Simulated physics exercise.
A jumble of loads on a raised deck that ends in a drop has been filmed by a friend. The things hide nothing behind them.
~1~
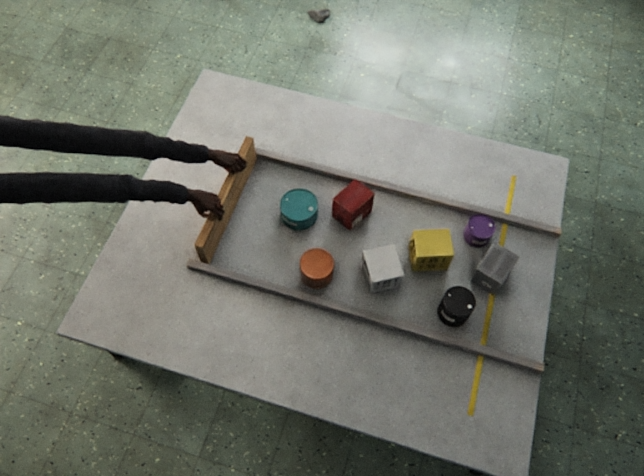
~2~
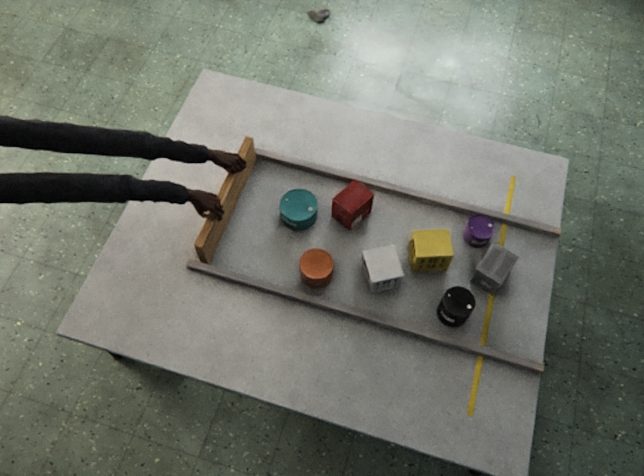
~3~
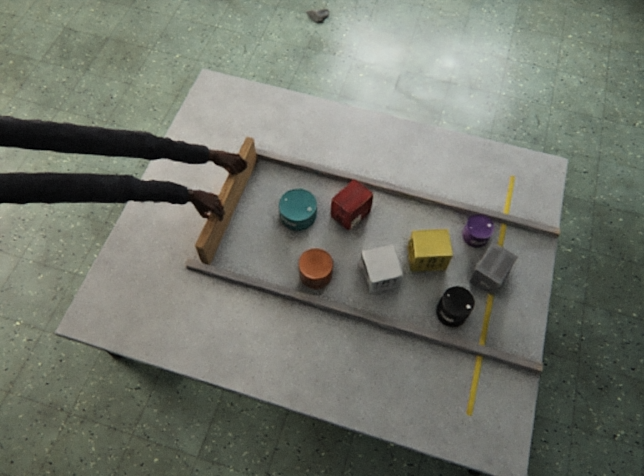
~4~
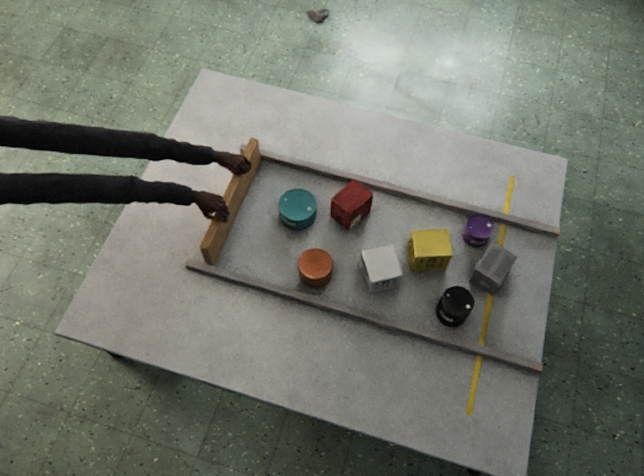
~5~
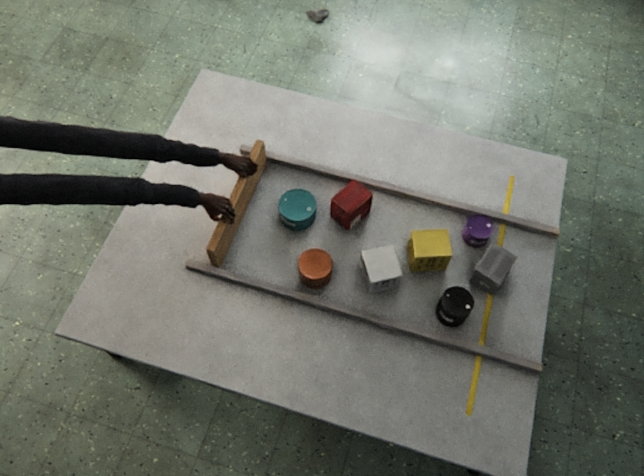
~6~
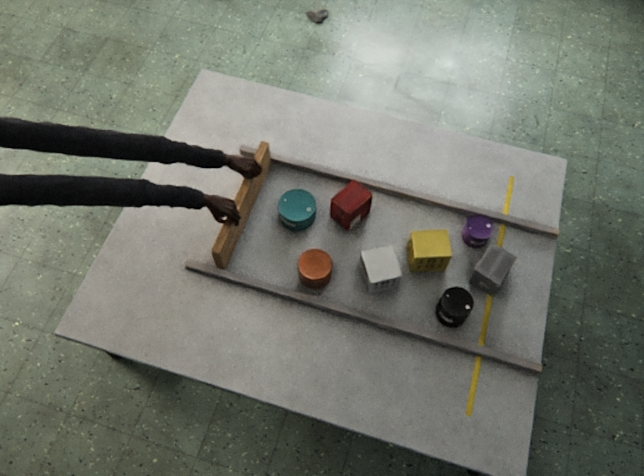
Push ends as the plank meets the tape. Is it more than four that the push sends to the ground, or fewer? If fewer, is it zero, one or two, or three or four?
Fewer - one or two.
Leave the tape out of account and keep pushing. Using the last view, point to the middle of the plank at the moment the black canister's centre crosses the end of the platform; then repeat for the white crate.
Approx. (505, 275) for the first, approx. (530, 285) for the second.
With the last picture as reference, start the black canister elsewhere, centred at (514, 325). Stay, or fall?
Starting there, it stays aboard.
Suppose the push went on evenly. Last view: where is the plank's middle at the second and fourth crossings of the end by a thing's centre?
(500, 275) and (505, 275).
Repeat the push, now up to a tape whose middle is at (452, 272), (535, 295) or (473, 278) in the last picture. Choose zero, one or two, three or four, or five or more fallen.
In the order of the places given: No fall at all; more than four; either one or two.
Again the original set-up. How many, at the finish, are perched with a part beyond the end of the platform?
3 in all.
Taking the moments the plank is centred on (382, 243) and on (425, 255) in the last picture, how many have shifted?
Tally: First 5; then 8.
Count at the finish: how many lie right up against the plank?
It's 4.
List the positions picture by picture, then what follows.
In the first frame, grey tote (494, 269); purple canister (479, 231); black canister (456, 307); plank (228, 199); tape (495, 283).
In the second frame, purple canister (479, 231); white crate (382, 269).
In the third frame, black canister (455, 307); turquoise canister (298, 209).
In the fourth frame, grey tote (493, 269); plank (233, 200).
In the fifth frame, purple canister (477, 231); yellow crate (429, 251).
In the sixth frame, grey tote (492, 270); purple canister (477, 232); black canister (454, 307); plank (243, 204); tape (492, 283).
Early on, none off yet; grey tote at rest near (492, 270); purple canister at rest near (477, 232); black canister at rest near (454, 307).
A while later, none off yet; grey tote travelled about its own width near (529, 292); purple canister travelled about its own width near (500, 238); black canister travelled about its own width near (485, 321).
Finally, the number that fall off is one or two; lost, grey tote.
